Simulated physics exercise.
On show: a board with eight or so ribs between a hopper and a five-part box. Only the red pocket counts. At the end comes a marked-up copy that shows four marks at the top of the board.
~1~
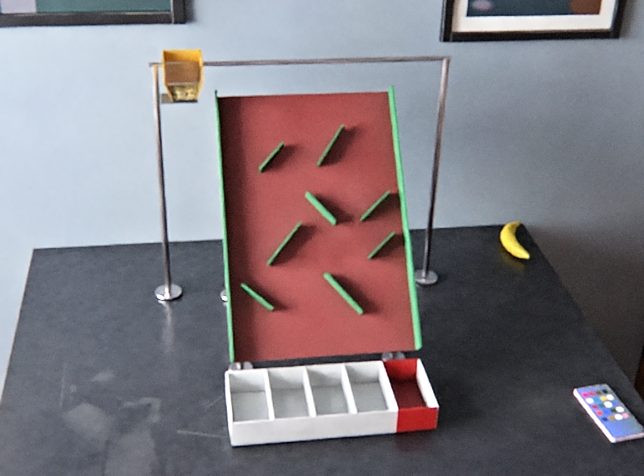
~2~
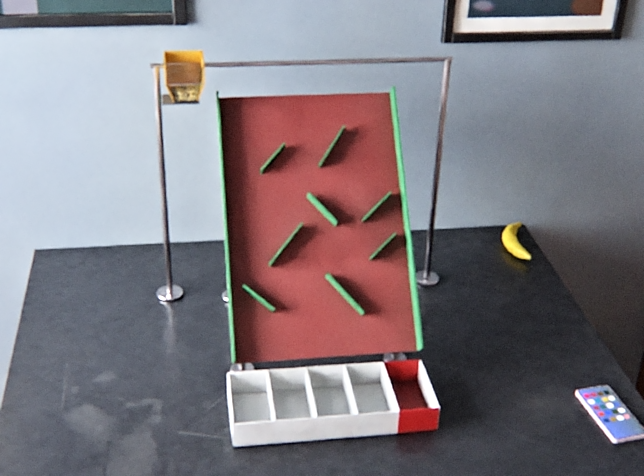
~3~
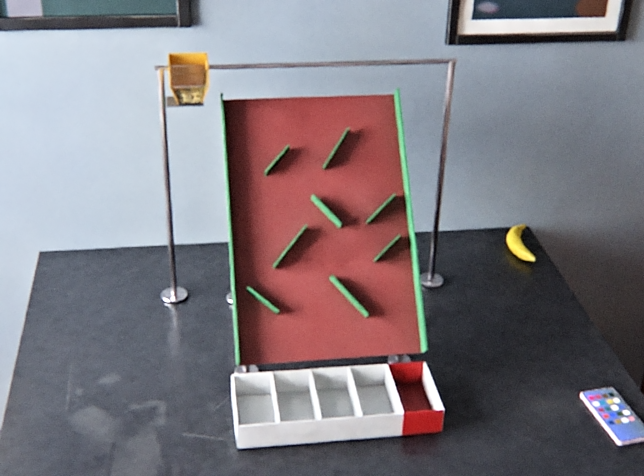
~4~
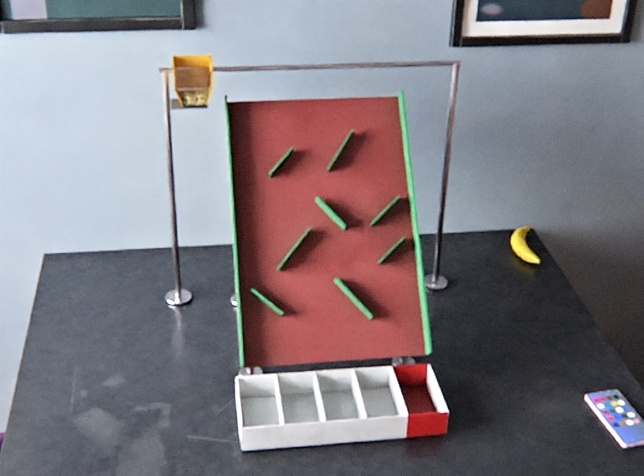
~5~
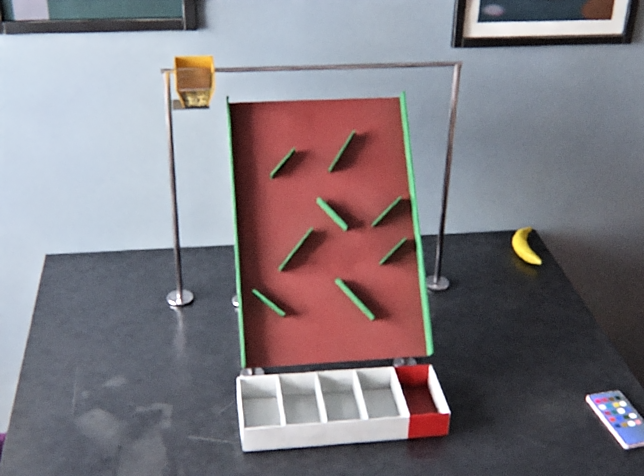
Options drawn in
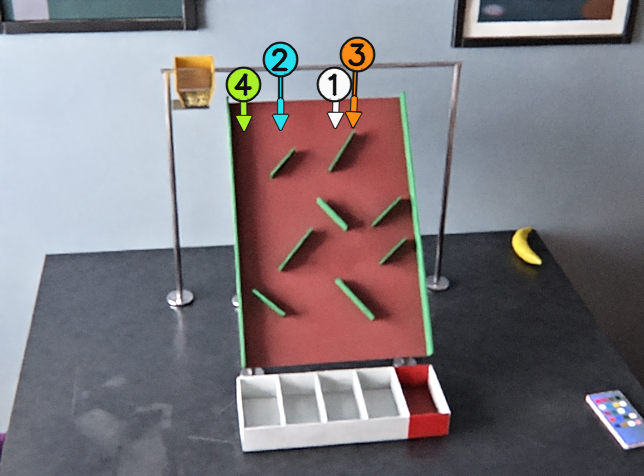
Camera drifting slightly over a still tabletop setup of a ribbed red board, a yellow hopper and a box with one red pocket.
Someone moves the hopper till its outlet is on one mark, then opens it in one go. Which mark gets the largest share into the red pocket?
3 beats the others.
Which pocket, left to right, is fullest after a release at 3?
The fifth from the left.
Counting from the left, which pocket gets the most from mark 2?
It is the first one.
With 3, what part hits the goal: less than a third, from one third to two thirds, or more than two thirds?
From one third to two thirds.
On the marked copy, mark 1 meets the board at (335, 122); mark 2 meets the board at (280, 124); mark 3 meets the board at (353, 121); mark 4 meets the board at (243, 125).
With 1, about a quarter in the red pocket, most in other pockets.
With 2, a small part in the red pocket, nearly all in other pockets.
With 3, about half in the red pocket, about half in other pockets.
With 4, none in the red pocket, nearly all in other pockets, a stray few outside the box.
